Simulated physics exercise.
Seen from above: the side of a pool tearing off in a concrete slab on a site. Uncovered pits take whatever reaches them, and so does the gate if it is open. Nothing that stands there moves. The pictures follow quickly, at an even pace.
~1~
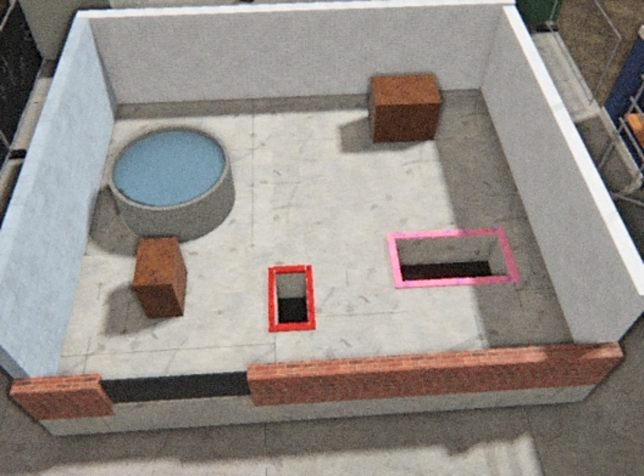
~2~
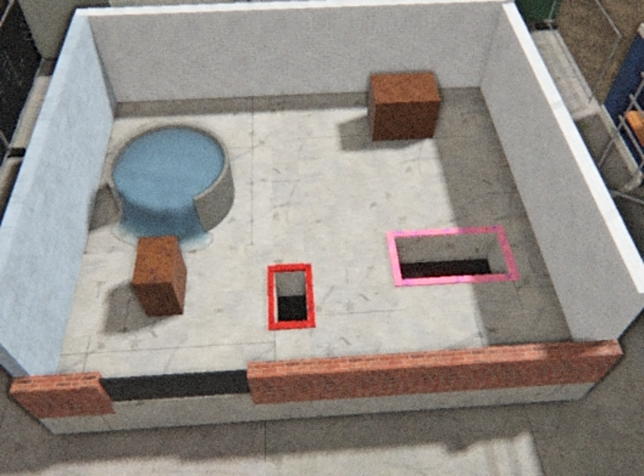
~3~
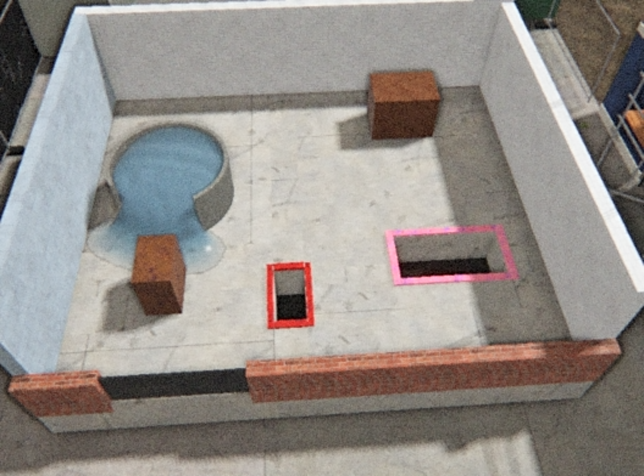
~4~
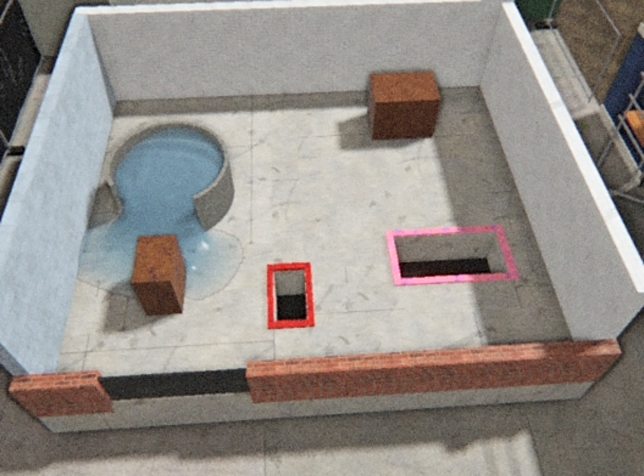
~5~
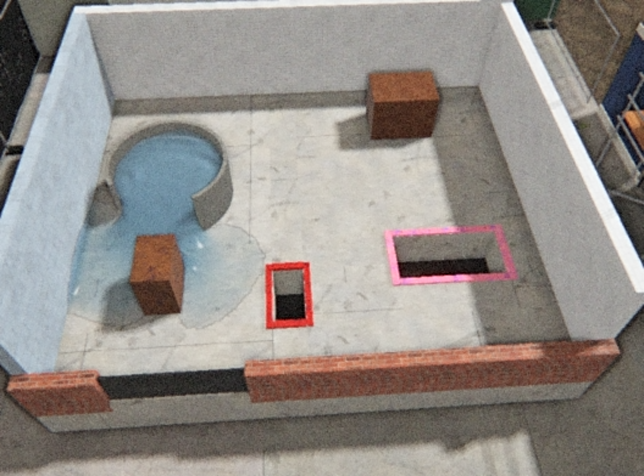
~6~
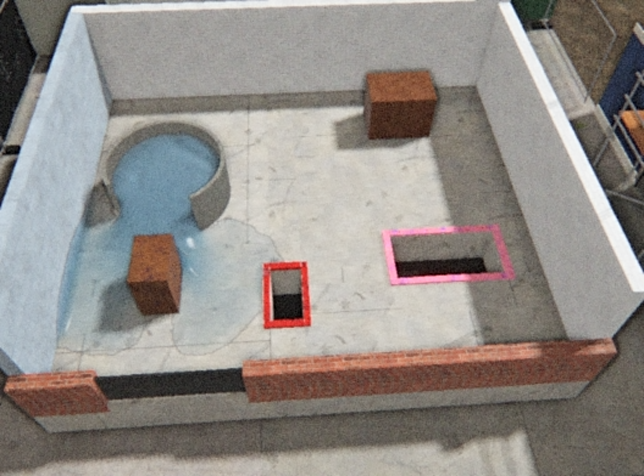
Water poured out of a broken gap in the front of the round tank and spread across the pale concrete floor, flowing around the nearby brown block and creeping closer to the red-edged opening.
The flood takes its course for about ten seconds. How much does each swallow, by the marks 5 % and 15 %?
In the end: The gate takes less than 5 %; the pink pit takes from 5 to 15 %; the red pit takes more than 15 %.
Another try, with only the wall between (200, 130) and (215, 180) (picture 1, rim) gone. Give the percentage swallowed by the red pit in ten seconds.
Parts in a hundred: Red 2.
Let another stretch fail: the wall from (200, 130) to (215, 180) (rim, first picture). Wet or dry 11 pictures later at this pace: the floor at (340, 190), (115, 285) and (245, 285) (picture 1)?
As listed: Under water, free of water, no water.
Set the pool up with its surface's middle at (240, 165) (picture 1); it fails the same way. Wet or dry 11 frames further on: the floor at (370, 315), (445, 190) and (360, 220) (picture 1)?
In that order: Wet, clear, clear.
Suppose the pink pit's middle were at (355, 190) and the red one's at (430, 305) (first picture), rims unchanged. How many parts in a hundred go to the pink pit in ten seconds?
Parts in a hundred: Pink 0.
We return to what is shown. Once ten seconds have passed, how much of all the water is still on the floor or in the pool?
Roughly 72 per cent.
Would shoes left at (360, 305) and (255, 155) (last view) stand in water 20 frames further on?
One after the other: Under water, clear.
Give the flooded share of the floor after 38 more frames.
Close to 70 %.
A moment on, water covers 20 % of the floor; the gate 0 %, the pink pit 0 %, the red pit 1 %.
Next, water covers 30 % of the floor; the gate 0 %, the pink pit 0 %, the red pit 5 %.
Then, water covers 45 % of the floor; the gate 0 %, the pink pit 1 %, the red pit 12 %.
Later, water covers 70 % of the floor; the gate 0 %, the pink pit 3 %, the red pit 19 %.
In the end, water covers 95 % of the floor; the gate 0 %, the pink pit 7 %, the red pit 21 %.
